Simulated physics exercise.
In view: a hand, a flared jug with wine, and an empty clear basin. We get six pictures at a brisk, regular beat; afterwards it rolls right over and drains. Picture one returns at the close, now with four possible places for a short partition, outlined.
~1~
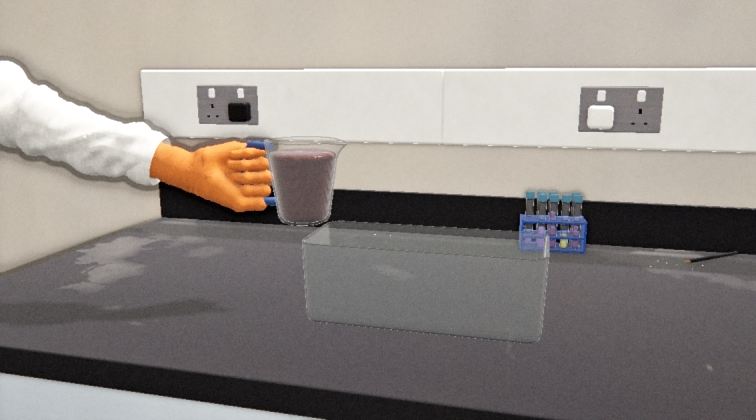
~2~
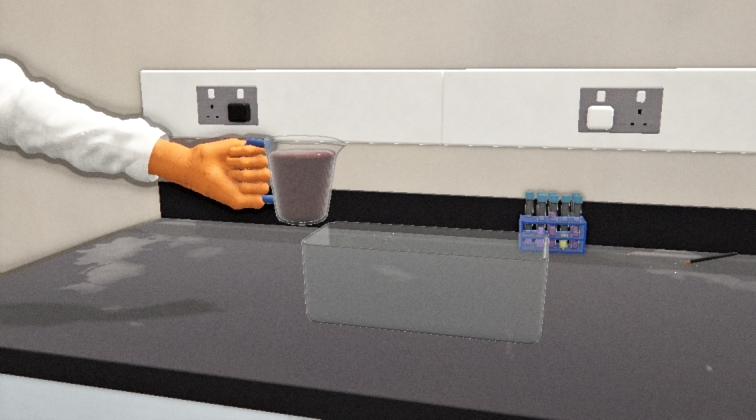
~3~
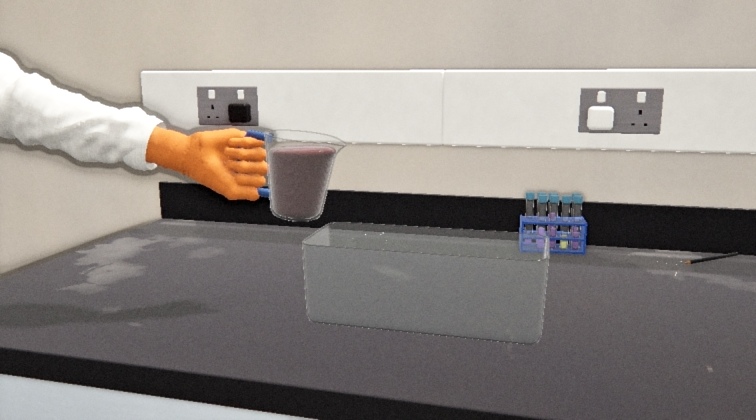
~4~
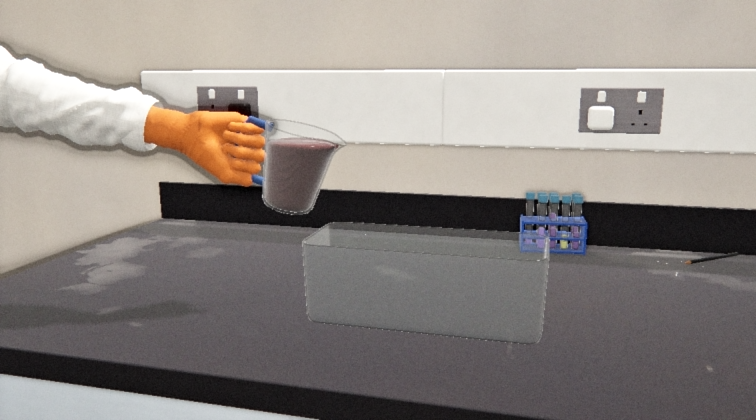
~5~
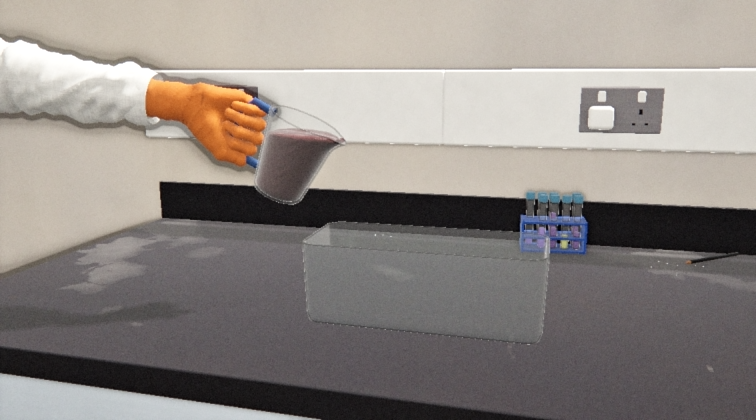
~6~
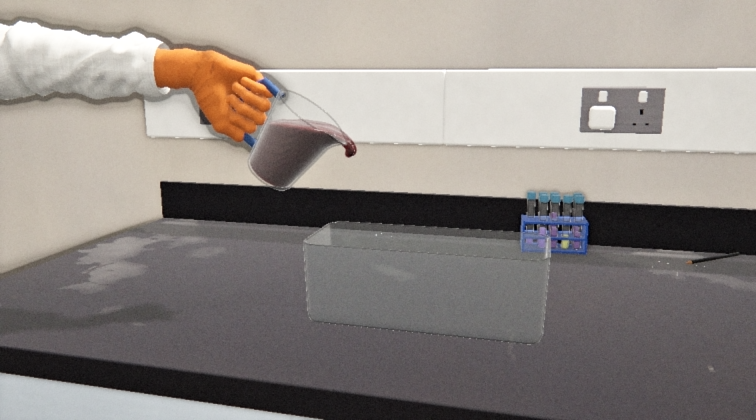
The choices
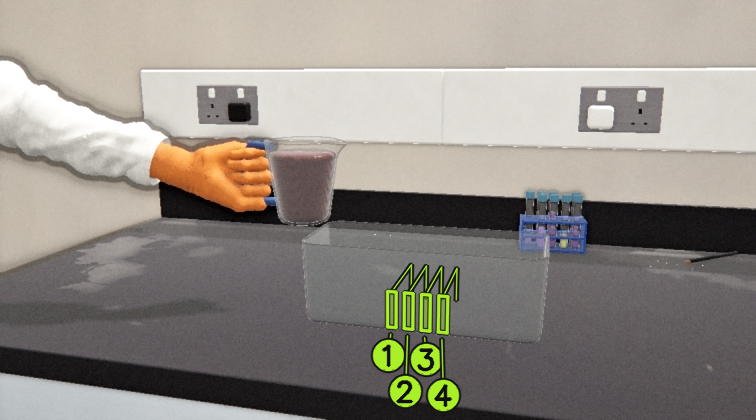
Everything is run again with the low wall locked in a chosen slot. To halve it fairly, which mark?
The answer is place 2.
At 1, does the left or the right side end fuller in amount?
The right one.
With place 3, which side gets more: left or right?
More ends on the left.
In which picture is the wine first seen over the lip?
In picture 6.
On the marked copy, 1 at (390, 333); 2 at (407, 335); 3 at (424, 337); 4 at (441, 339).
Choosing 1, about 11 % ends left of the wall and 88 % right of it.
Choosing 2, about 46 % ends left of the wall and 52 % right of it.
Choosing 3, about 87 % ends left of the wall and 8 % right of it; 5 % is lost outside.
Choosing 4, about 93 % ends left of the wall and 3 % right of it; 4 % is lost outside.
